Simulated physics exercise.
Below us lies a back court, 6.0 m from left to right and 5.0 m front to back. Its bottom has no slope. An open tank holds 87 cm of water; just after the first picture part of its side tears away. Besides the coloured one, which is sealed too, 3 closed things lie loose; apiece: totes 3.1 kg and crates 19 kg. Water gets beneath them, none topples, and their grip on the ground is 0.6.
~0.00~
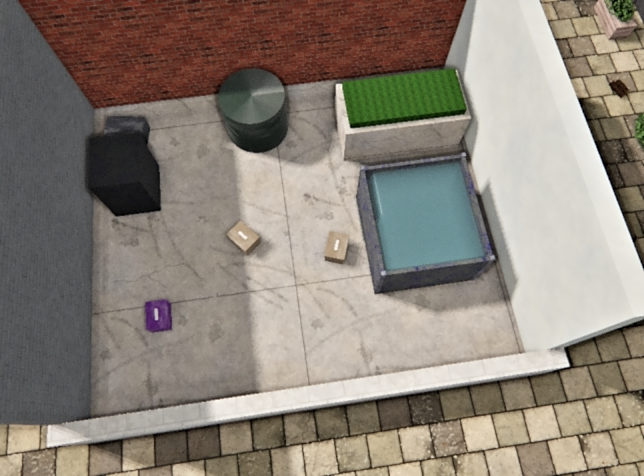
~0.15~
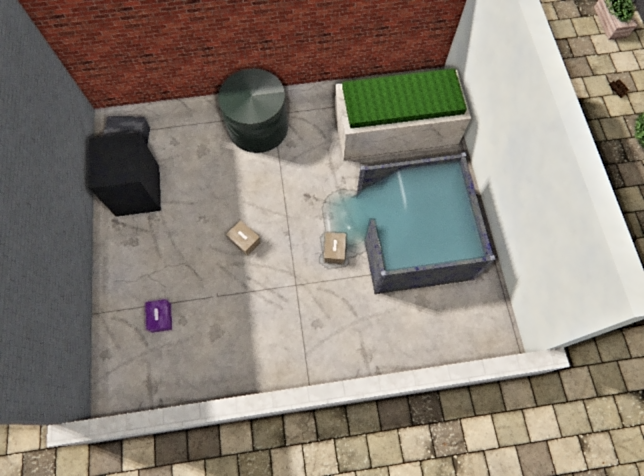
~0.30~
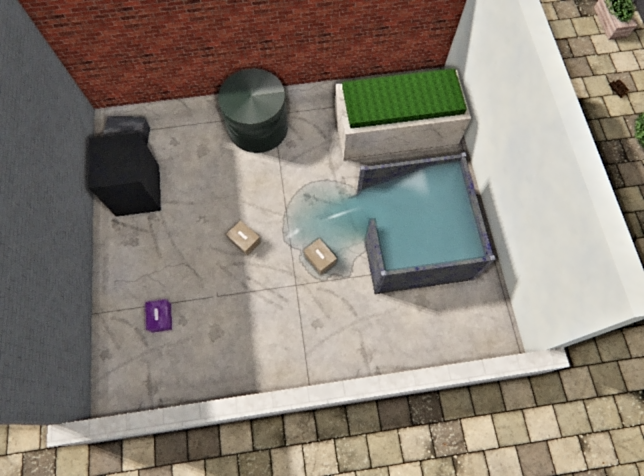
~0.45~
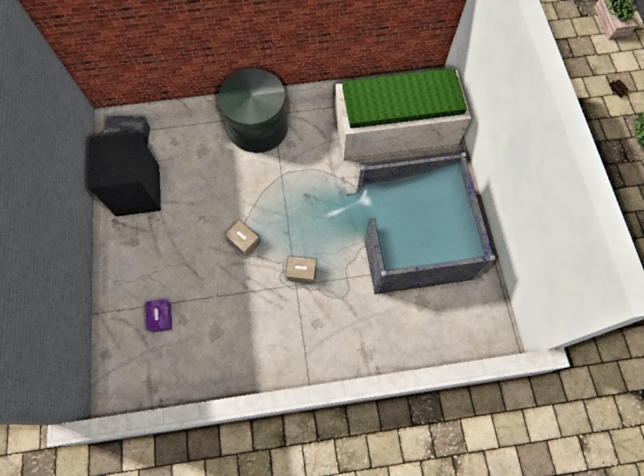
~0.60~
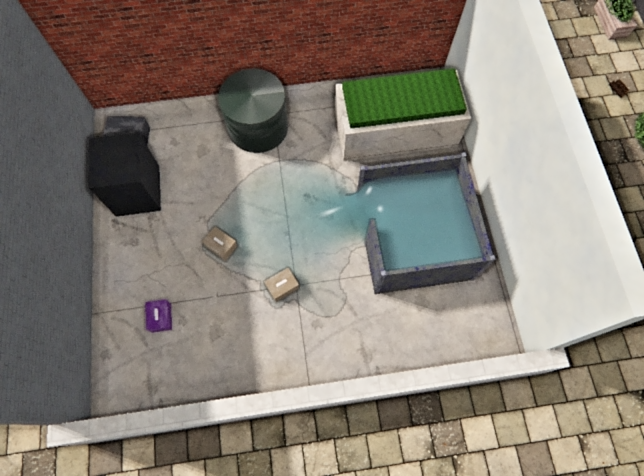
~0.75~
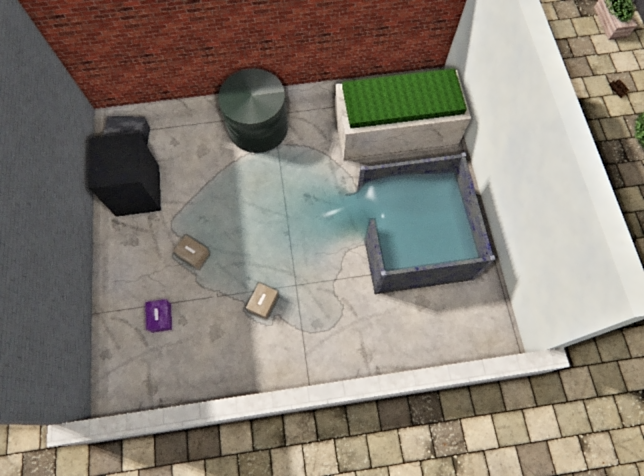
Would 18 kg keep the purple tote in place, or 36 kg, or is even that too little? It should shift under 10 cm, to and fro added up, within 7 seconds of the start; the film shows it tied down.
I expect that only the larger load is enough.
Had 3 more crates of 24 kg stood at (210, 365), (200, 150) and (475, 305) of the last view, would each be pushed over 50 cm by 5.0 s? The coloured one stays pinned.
In that order: More, more, short of it.
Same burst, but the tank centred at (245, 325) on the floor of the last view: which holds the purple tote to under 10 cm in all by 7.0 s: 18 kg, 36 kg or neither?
In that case neither load is enough.
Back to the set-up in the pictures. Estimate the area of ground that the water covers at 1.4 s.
Some 15 m2.
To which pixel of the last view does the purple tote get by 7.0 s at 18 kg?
Around (138, 340).
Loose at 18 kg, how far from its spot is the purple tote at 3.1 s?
About 60 cm.
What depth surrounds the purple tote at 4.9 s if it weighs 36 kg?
About 11 cm.
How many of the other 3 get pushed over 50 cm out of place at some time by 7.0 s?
That makes 3.
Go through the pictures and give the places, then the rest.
In the first picture, the purple tote at (157, 314) rests on the ground; water covers 2.0 m2; 0 of 4 have shifted.
In the second picture, the purple tote at (157, 314) rests on the ground; 2.6 m2 under water; 0 of 4 have shifted.
In the third picture, the purple tote at (157, 314), on the bottom; water covers 3.4 m2; 1 of 4 have shifted.
In the fourth picture, the purple tote at (157, 314), on the bottom; 4.6 m2 under water; 1 of 4 have shifted.
In the fifth picture, the purple tote at (157, 314), on the bottom; 6.0 m2 under water; 2 of 4 have shifted.
In the sixth picture, the purple tote at (157, 314), on the bottom; 7.8 m2 under water; 2 of 4 have shifted.
After 1.4 s the purple tote would be 3 cm from its start with 18 kg and 0 cm from its start with 36 kg; 7 cm of water round it then.
After 3.1 s the purple tote would be 61 cm from its start with 18 kg and 0 cm from its start with 36 kg; 7 cm of water round it then.
After 4.9 s the purple tote would be 41 cm from its start with 18 kg and 0 cm from its start with 36 kg; 11 cm of water round it then.
After 7.0 s the purple tote would be 41 cm from its start with 18 kg and 0 cm from its start with 36 kg; 9 cm of water round it then.
